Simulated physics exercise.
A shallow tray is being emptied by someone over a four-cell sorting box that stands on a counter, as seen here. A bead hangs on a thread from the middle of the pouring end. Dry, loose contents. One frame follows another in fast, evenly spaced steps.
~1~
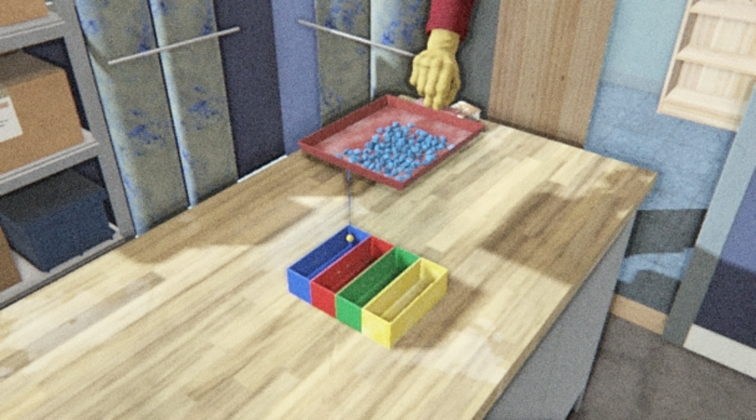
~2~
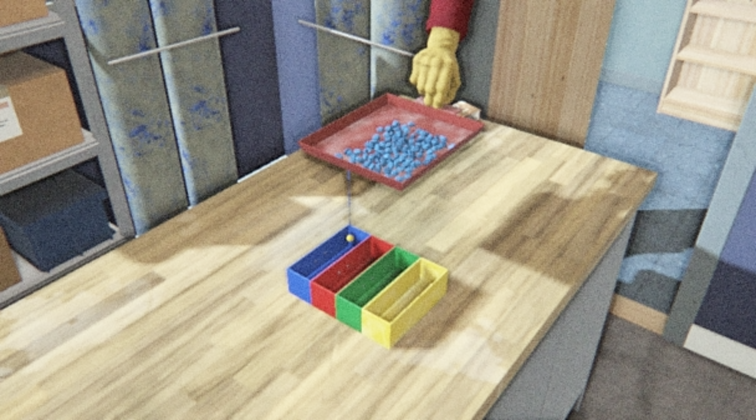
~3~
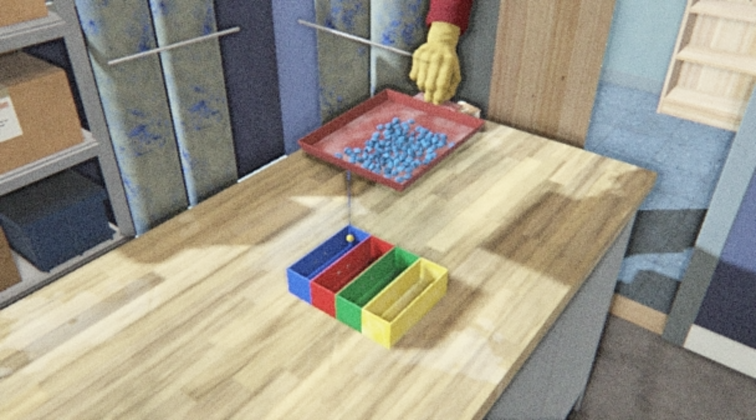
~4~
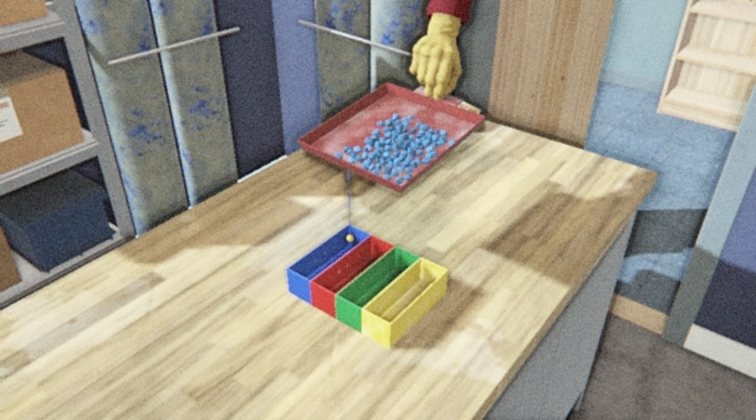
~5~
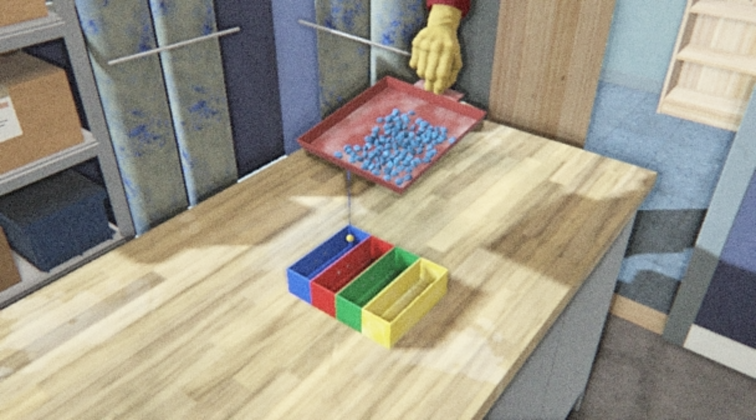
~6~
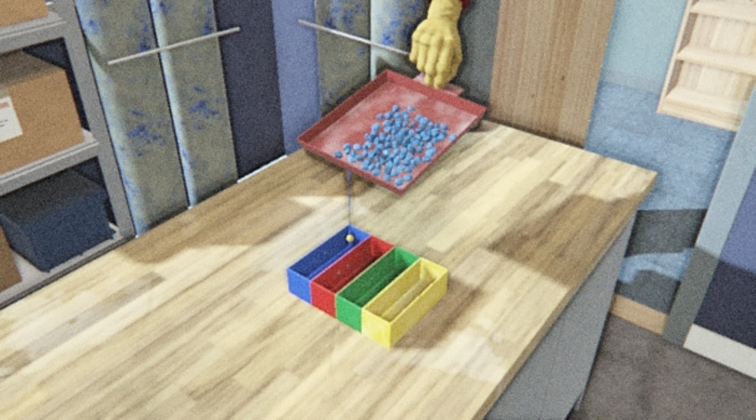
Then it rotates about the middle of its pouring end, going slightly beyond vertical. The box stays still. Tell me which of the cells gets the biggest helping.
The biggest helping lands in the green cell.
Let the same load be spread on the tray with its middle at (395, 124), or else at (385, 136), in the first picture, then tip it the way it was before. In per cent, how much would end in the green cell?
Shares: 60 % for the first, 60 % for the second.
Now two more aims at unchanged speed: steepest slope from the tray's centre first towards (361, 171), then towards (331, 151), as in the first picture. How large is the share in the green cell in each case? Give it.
Roughly 30 % in the first case and 0 % in the second.
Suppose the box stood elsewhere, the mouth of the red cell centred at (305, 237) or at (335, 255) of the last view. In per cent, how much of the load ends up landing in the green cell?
0 % and 20 %.
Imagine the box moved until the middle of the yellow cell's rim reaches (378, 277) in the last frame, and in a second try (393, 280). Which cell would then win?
That yellow cell; yellow.
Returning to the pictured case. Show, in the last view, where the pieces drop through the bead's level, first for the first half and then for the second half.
Near (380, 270) to start, and near (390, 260) afterwards.
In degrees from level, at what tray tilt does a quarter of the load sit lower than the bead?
At about 80°.
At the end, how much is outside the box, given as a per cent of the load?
That comes to some 0 per cent.
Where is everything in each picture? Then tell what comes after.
Corners of the pouring end at (303, 142) and (402, 180), level; middle of the load at (401, 149), aquarium stones; bead on its thread at (350, 238); blue cell at (299, 284); red cell at (324, 298); green cell at (349, 312); yellow cell at (376, 327), in the first frame.
Corners of the pouring end at (303, 141) and (402, 180), level; middle of the load at (401, 149), in the second frame.
Corners of the pouring end at (303, 141) and (402, 181), tipped barely, lowest at the right corner; middle of the load at (401, 147), in the third frame.
Corners of the pouring end at (303, 140) and (401, 183), tipped a little, lowest at the right corner; middle of the load at (401, 145), in the fourth frame.
Corners of the pouring end at (302, 139) and (401, 185), tipped a little, lowest at the right corner; middle of the load at (401, 143), in the fifth frame.
Corners of the pouring end at (302, 138) and (401, 186), tipped a little, lowest at the right corner; middle of the load at (401, 141); blue cell at (299, 284); red cell at (324, 298); green cell at (349, 312); yellow cell at (376, 327), in the sixth frame.
Soon after the last picture, tray tipped steeply; nearly all on the tray; a stray few in the yellow cell.
A little later, tray tipped right over; about a quarter on the tray; about a third in the green cell; a small part in the yellow cell; a small part in the red cell; a small part falling or outside the box.
Later still, tray tipped past a quarter turn; about two thirds in the green cell; about a quarter in the yellow cell; a small part in the red cell.
At rest, tray tipped past a quarter turn; about two thirds in the green cell; about a quarter in the yellow cell; a small part in the red cell; none in the blue cell.
